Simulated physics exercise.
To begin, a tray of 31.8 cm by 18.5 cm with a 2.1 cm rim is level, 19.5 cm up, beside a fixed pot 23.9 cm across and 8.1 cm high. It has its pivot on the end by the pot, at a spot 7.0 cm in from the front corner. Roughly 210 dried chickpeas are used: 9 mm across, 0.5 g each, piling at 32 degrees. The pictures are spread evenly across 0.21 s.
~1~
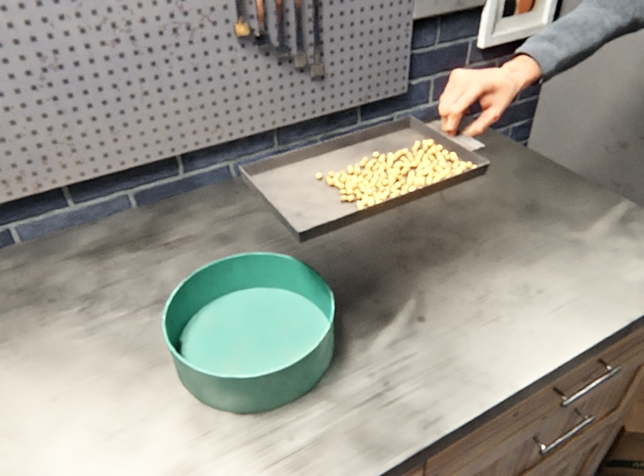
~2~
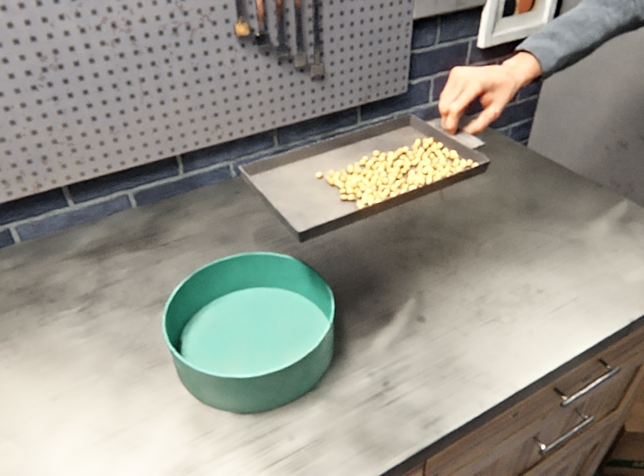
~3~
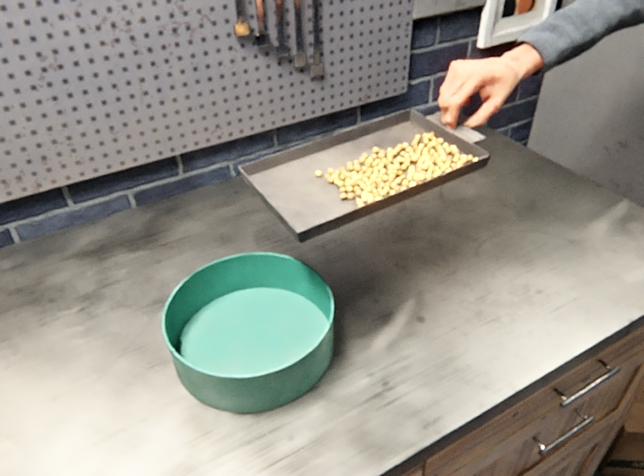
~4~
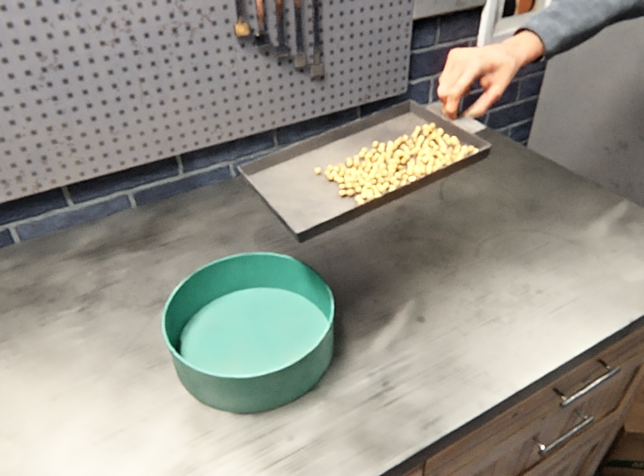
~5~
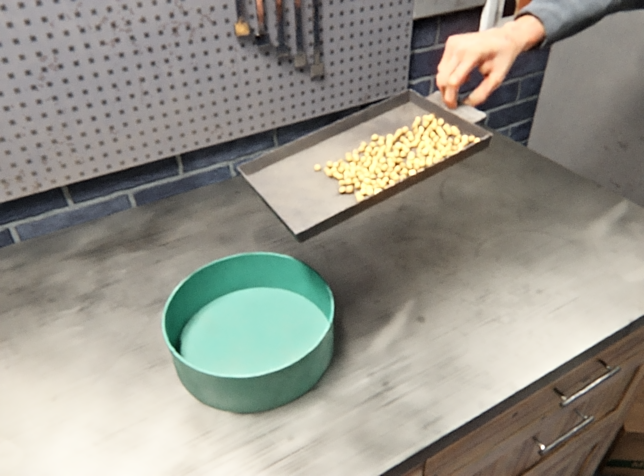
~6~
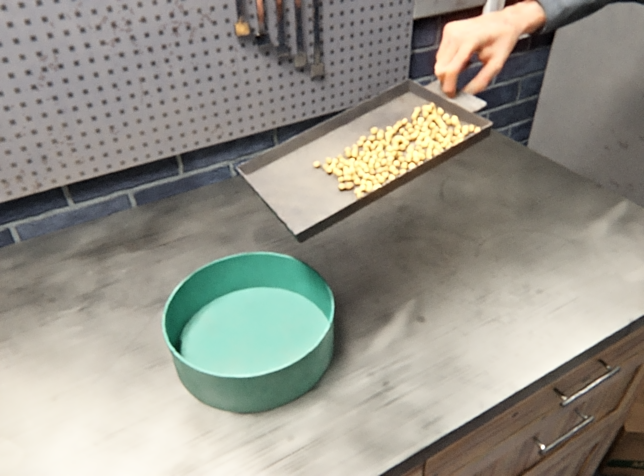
Hand slowly raising the right end of a dark tray of dried chickpeas, tilting it left beside a green pot on a countertop.
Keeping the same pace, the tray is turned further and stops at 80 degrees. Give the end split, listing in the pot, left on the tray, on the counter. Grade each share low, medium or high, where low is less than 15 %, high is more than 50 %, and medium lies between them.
Shares - pot: Medium, left on the tray: High, counter: Low.
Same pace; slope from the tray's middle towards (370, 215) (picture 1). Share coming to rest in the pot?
My guess is roughly 0 percent.
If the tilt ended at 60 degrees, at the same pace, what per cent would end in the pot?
Estimate: Roughly 35 percent.
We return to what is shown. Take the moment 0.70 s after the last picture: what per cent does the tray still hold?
75%, roughly.
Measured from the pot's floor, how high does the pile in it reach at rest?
It gets to about 1.0 cm.
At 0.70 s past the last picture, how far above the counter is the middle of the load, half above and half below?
Median height: Approx. 20 cm.
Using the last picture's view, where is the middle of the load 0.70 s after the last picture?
Near (277, 215).
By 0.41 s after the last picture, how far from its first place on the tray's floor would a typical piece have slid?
Displacement on the tray: Roughly 11 cm.
Then, 0.41 s after the last picture, tilt 45 degrees; the tray holds 100 %, the pot 0 %.
Then, 0.70 s after the last picture, tilt 67 degrees; the tray holds 75 %, the pot 5 %.
Then, 1.07 s after the last picture, tilt 80 degrees; the tray holds 60 %, the pot 35 %.
In the end, pot 35 %, tray 60 %, counter 0 %.
